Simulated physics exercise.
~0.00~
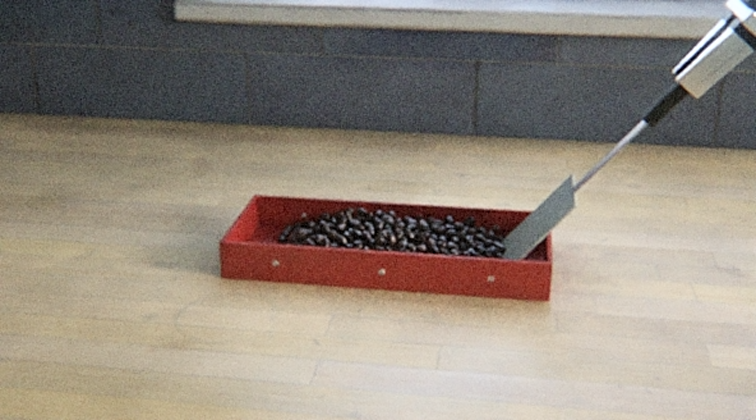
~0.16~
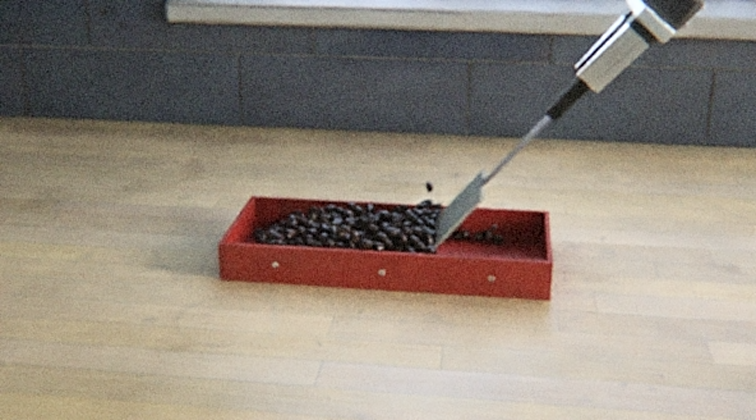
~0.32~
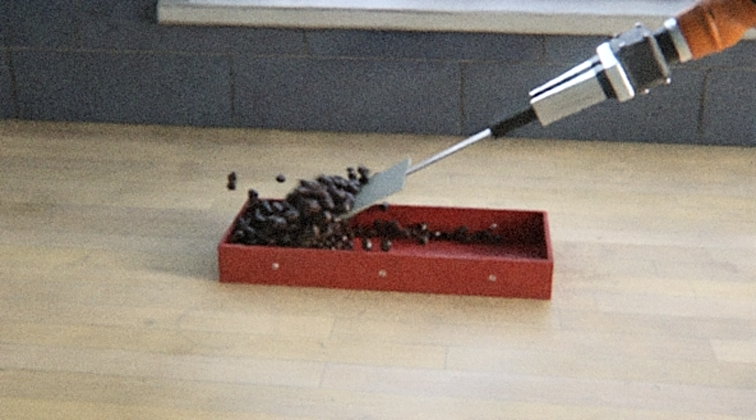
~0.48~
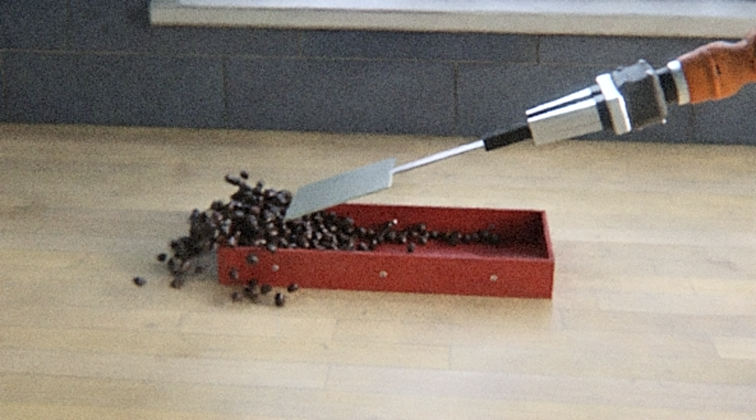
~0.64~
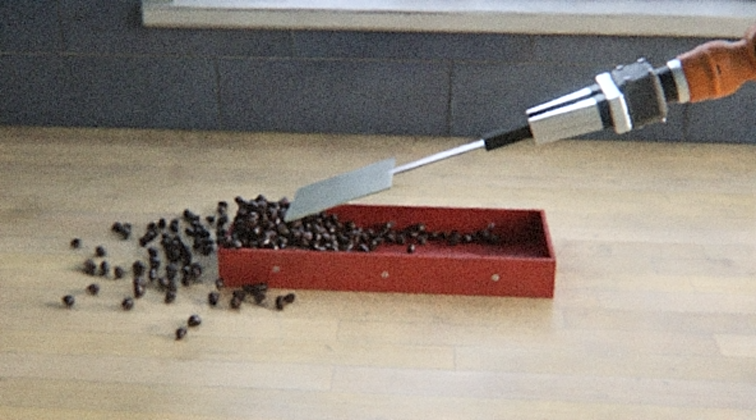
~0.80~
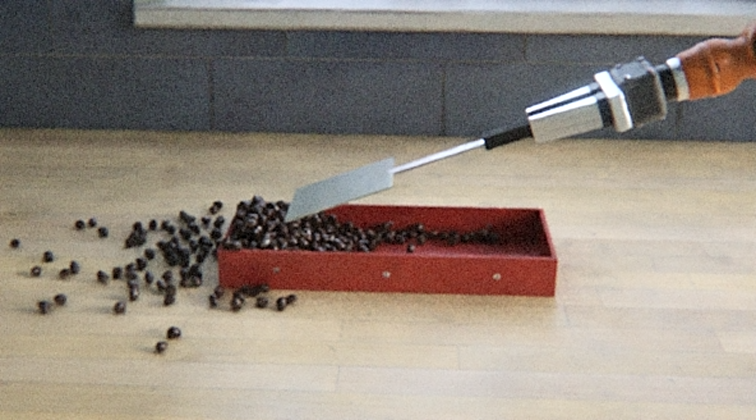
The clip shows a robot arm pushing a heap of dark beans leftward along a red tray with a spatula, then tilting and stopping the blade near the left end as many beans spill over and scatter on the wooden surface, while most remain in the tray.
